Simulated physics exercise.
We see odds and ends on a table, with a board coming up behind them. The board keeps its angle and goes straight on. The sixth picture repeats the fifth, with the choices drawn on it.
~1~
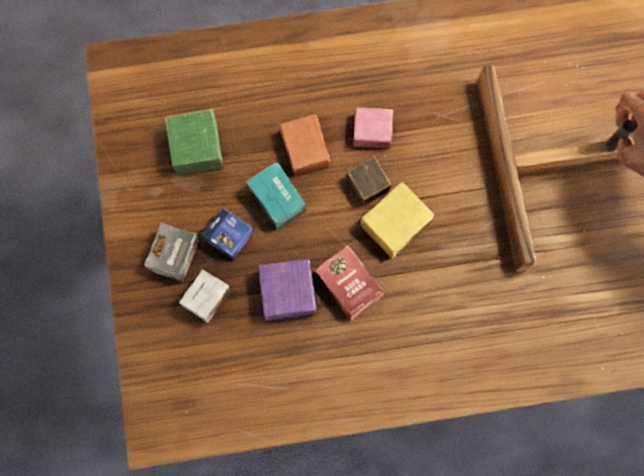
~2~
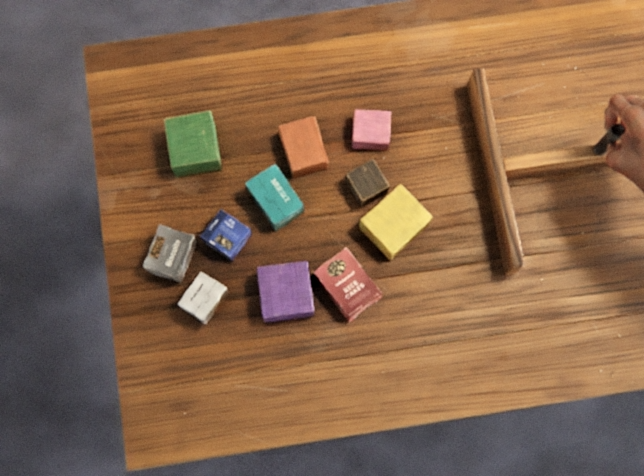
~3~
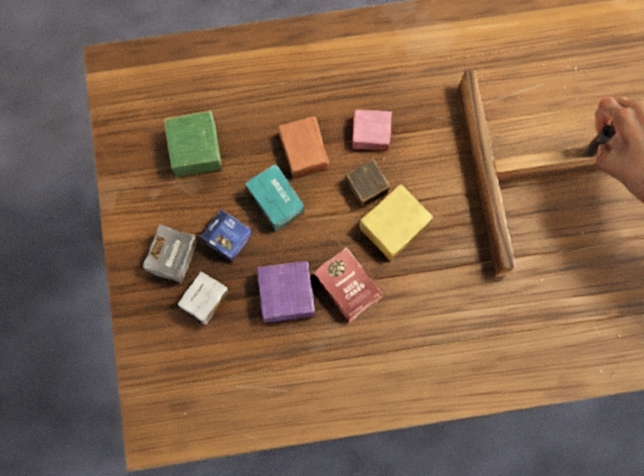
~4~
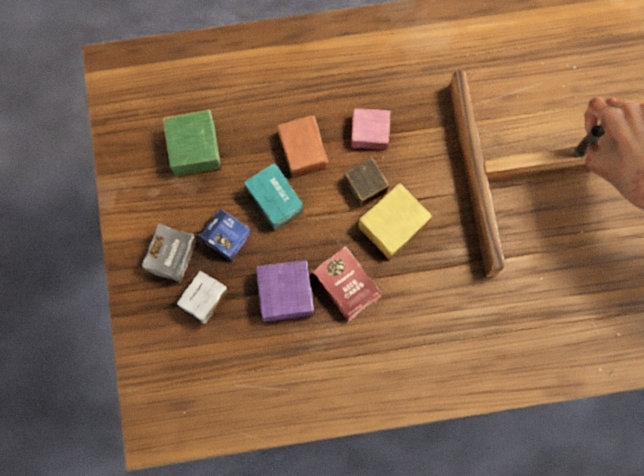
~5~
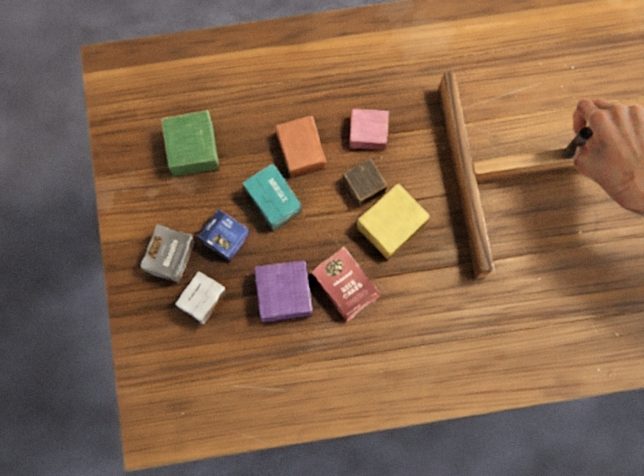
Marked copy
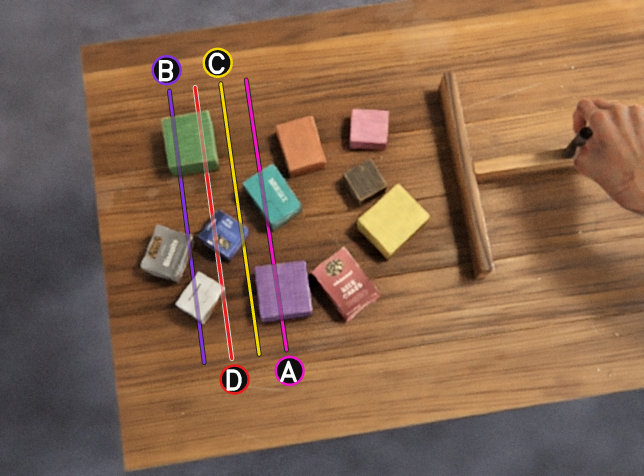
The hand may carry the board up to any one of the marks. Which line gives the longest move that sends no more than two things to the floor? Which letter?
It can go as far as D.
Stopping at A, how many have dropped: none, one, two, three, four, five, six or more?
By then, none.
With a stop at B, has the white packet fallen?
Yes.
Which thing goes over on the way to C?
It is the grey packet.
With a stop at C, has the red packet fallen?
No.
On the marked copy, A at (266, 210); B at (186, 222); C at (239, 214); D at (213, 218).
Taking D. A third of the way, board (376, 182); pink block (339, 134); black block (349, 177).
Two thirds of the way, board (284, 196); grey packet (136, 272); white packet (176, 305).
When it is over, board (214, 207); grey packet over the edge; white packet (112, 314); one fallen.
As for the rest, A is within the limit but short; B drops four; C is within the limit but short.
